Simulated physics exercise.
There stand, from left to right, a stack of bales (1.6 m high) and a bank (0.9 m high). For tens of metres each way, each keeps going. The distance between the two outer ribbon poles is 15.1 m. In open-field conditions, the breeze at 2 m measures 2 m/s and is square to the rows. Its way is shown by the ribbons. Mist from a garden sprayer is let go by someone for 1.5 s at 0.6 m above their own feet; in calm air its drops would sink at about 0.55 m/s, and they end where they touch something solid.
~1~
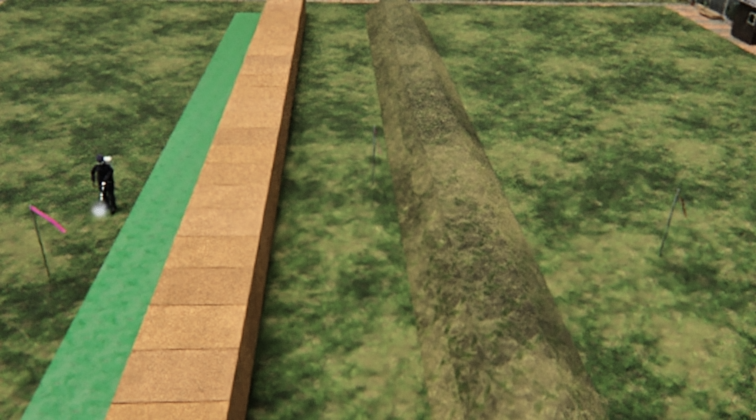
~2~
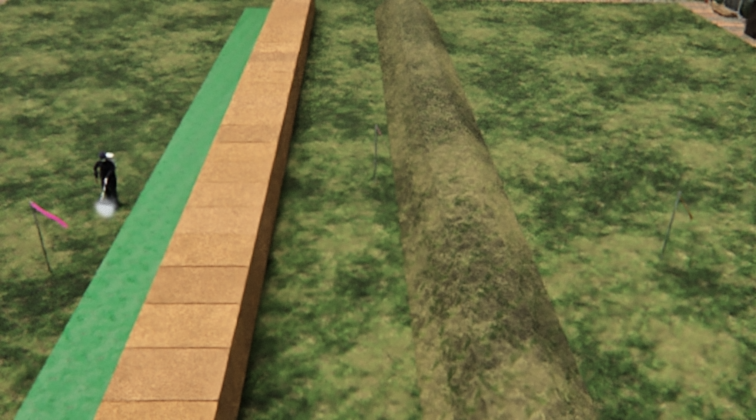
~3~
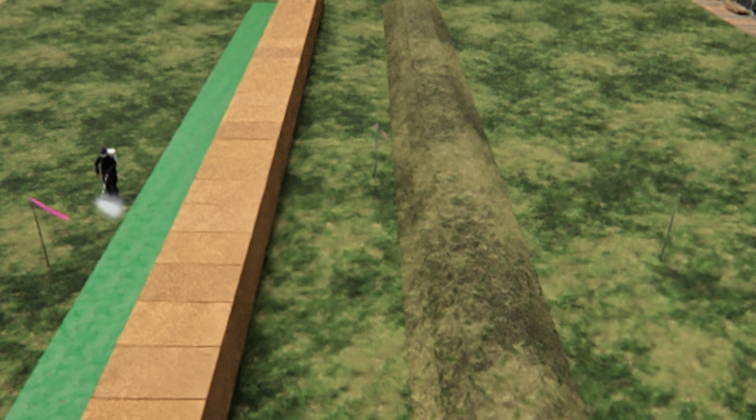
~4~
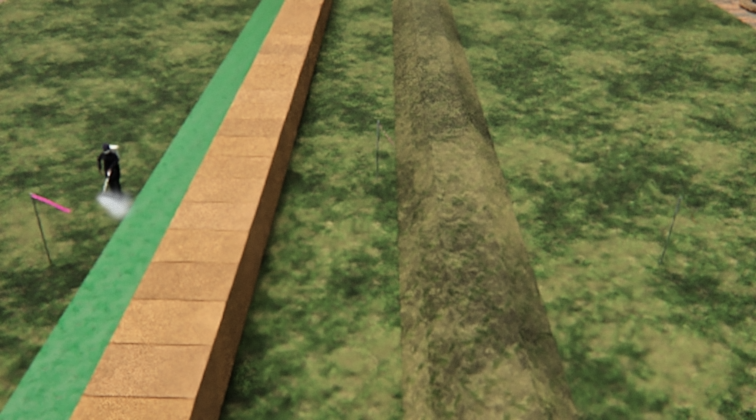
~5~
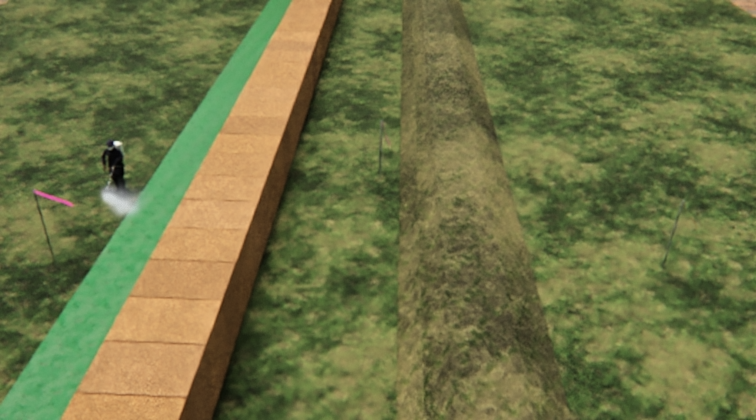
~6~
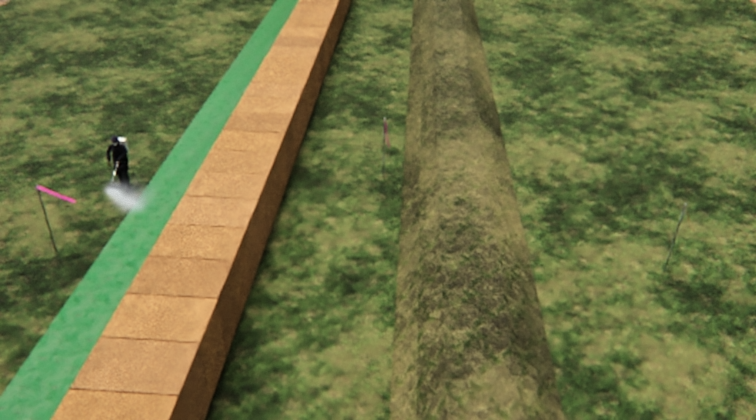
Grassy field with a green strip, a stack of bales and a bank, a dark-clothed figure spraying white mist that drifts right.
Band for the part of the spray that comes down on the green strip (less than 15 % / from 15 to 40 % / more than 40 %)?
Band: Above 40 %.
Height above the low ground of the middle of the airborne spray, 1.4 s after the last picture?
The middle is at about 0.2 m above the low ground.
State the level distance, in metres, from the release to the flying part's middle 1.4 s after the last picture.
It comes to roughly 1.0 m.
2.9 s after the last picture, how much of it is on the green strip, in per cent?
Roughly 65 per cent.
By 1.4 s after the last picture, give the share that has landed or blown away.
Roughly 70 in a hundred.
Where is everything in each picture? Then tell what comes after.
The left ribbon ends at (65, 232), leaning 45 degrees to the right, the spray in the air spans x = 95 to 105 around y = 210 and it comes from (100, 207), in the first frame.
The spray in the air spans x = 100 to 110 around y = 205 and the green one passes (137, 256), in the second frame.
The spray in the air spans x = 100 to 120 around y = 205 and the top of the bank crosses (461, 196), in the third frame.
The left ribbon ends at (70, 212), leaning 60 degrees to the right, the spray in the air spans x = 100 to 125 around y = 200 and the green one passes (164, 198), in the fourth frame.
The spray in the air spans x = 105 to 135 around y = 200, in the fifth frame.
The inner ribbon ends at (389, 148), hanging almost straight, the spray in the air spans x = 110 to 145 around y = 195 and the top of the bank crosses (464, 196), in the sixth frame.
Then, 1.4 s after the last picture, 41 % lies on the green strip; 71 % has touched down or left; the middle of what still flies is 0.2 m above the low ground, near (144, 202).
Then, 2.9 s after the last picture, 63 % lies on the green strip; 95 % has touched down or left.
Then, 6.9 s after the last picture, 65 % lies on the green strip; 99 % has touched down or left.
Then, 18.9 s after the last picture, 65 % lies on the green strip; 100 % has touched down or left.
Then, 43.9 s after the last picture, 65 % lies on the green strip; 100 % has touched down or left.
